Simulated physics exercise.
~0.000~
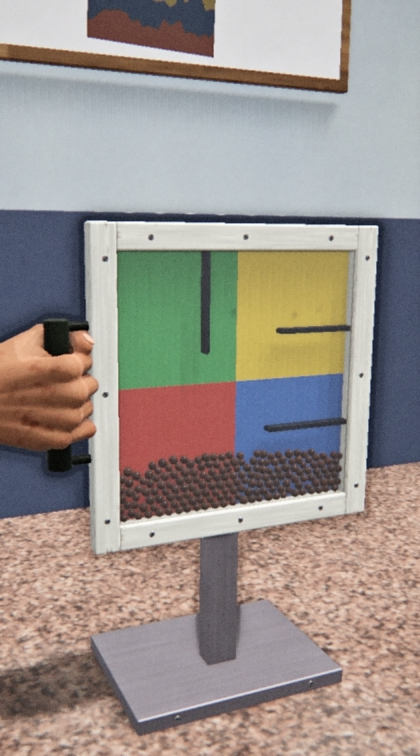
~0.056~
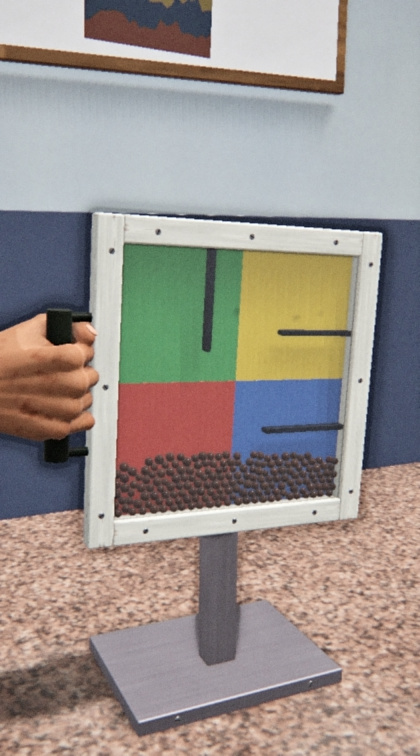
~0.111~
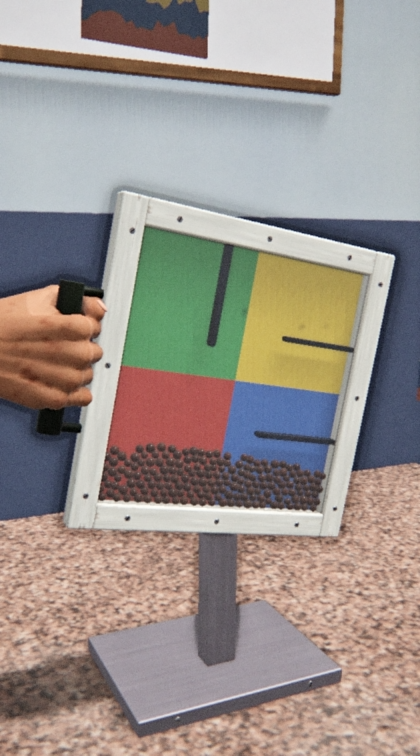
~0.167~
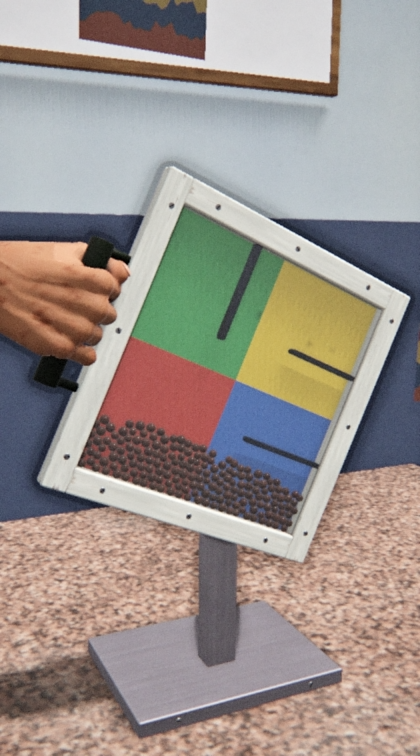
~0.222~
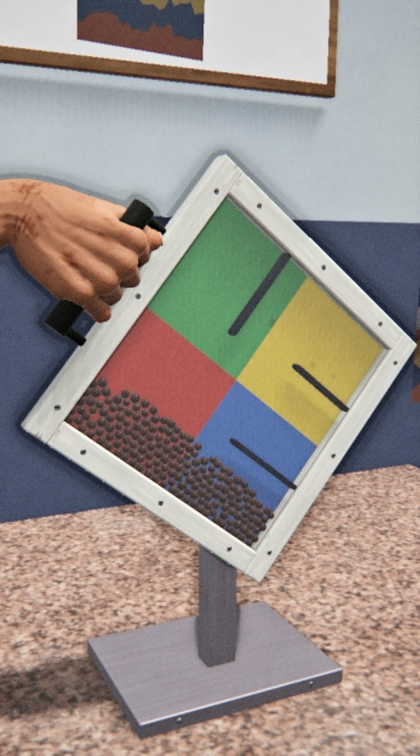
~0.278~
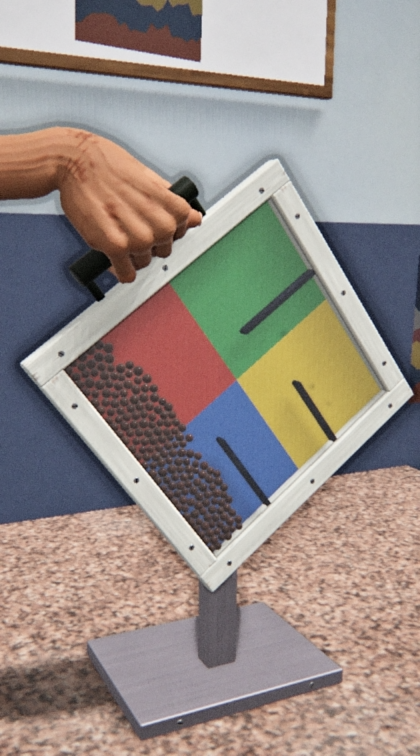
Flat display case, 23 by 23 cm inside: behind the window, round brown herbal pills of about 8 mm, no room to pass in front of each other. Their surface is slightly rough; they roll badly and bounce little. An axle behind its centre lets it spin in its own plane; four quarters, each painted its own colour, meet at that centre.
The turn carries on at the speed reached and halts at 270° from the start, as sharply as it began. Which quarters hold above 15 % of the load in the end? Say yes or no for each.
Lab note: Green exceeds threshold / red exceeds threshold / blue beneath threshold / yellow beneath threshold.
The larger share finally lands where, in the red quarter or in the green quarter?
The larger share ends in the red quarter.
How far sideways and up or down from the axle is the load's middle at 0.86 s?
Offset: Near 2 cm left, near 2 cm up.
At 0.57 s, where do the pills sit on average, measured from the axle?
8 cm left, 1 cm above.
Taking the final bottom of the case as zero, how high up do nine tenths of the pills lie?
That height is around 10 cm.
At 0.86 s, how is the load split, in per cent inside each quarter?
Green quarter: 25; red quarter: 10; blue quarter: 50; yellow quarter: 20.
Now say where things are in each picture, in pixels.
Level, about 180 pills; pills' middle (234, 481); highest (173, 460); green (176, 318), red (176, 451), blue (290, 438), yellow (294, 313), in the first frame.
Turned 3° clockwise; pills' middle (230, 481); highest (170, 457), in the second frame.
Turned 11° clockwise; pills' middle (217, 480); highest (115, 451), in the third frame.
Turned 24° clockwise; pills' middle (198, 476); highest (105, 420), in the fourth frame.
Turned 38° clockwise; pills' middle (178, 465); highest (102, 382), in the fifth frame.
Turned 53° clockwise; pills' middle (164, 450); highest (99, 345); green (251, 288), red (151, 374), blue (223, 470), yellow (313, 385); walls (268, 505) to (221, 440), (314, 270) to (244, 332), (334, 441) to (297, 383), in the sixth frame.
After 0.86 s it has turned 205°, the pills' middle is 2 cm left of and 2 cm above the axle; by quarter, green 25 %, red 10 %, blue 50 %, yellow 20 %.
After 1.18 s it has turned 270°, the pills' middle is in line with and 7 cm below the axle; by quarter, green 35 %, red 55 %, yellow 10 %.
At rest by 1.9 s, green 45 %, red 55 %, blue 0 %, yellow 0 %.
